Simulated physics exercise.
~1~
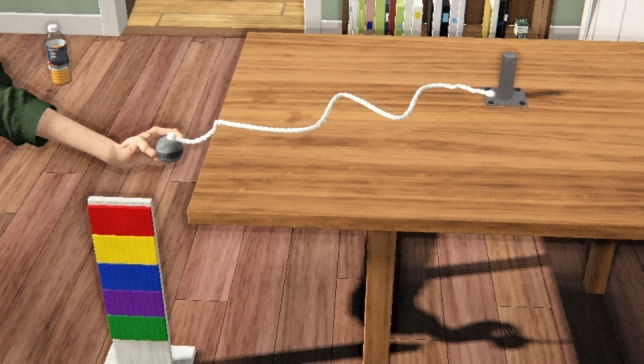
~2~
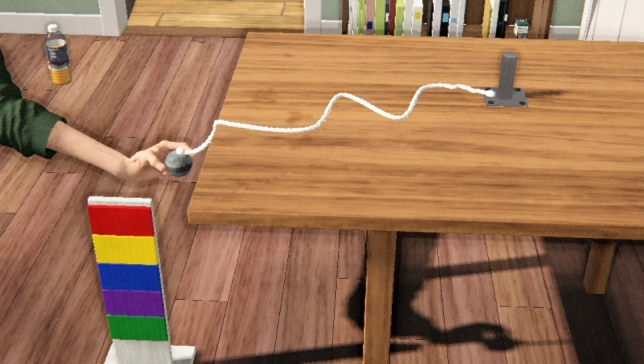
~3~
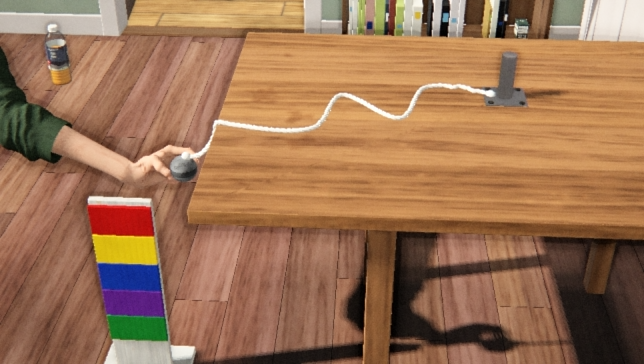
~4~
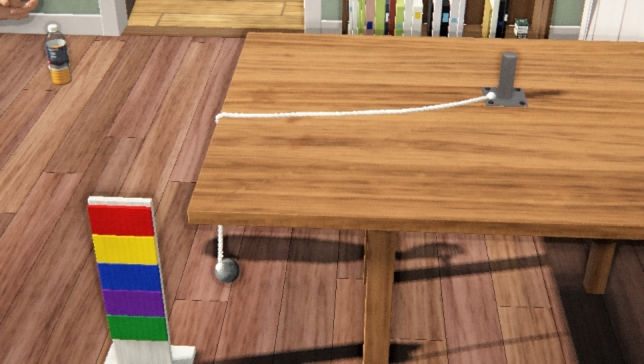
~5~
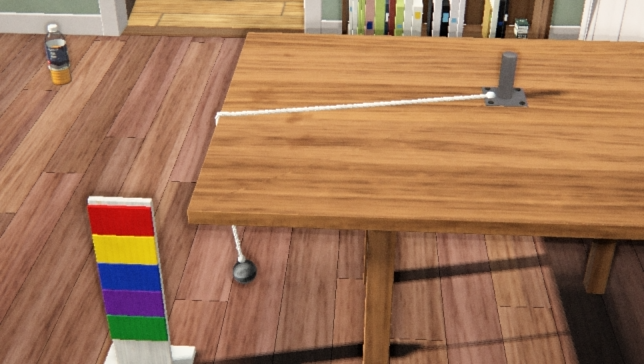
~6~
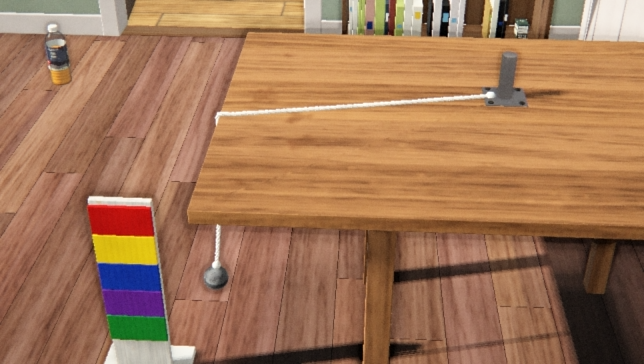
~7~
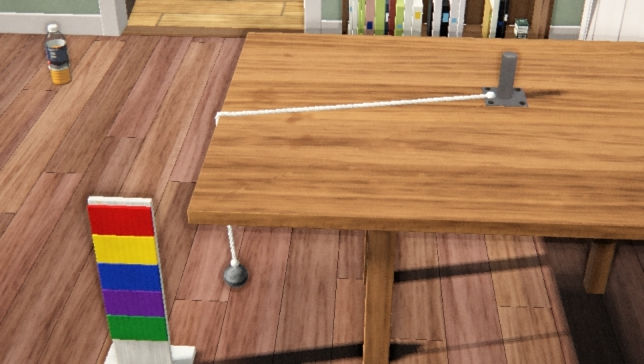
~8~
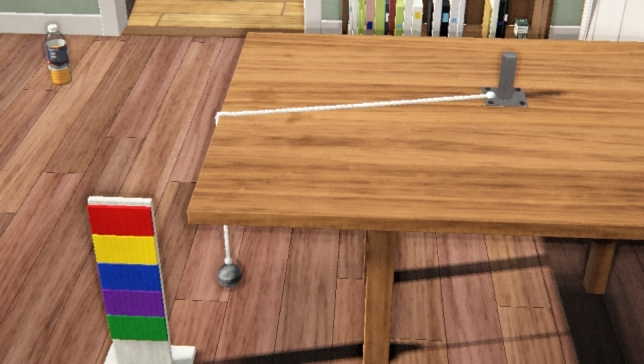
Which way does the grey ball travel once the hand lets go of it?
The grey ball moves down, dropping below the tabletop until the cord holds it.
A grey ball on a white cord is held by a hand just off the left end of a wooden table, the cord lying in loose waves back to a bolted post. The hand eases the ball slightly right and down, then lets go and draws back. The ball drops below the tabletop, and the cord pulls nearly straight across the wood. Hanging over the edge, the ball swings right, then left, then right again in small arcs. It ends hanging beside the striped upright board, its middle level with the blue band.
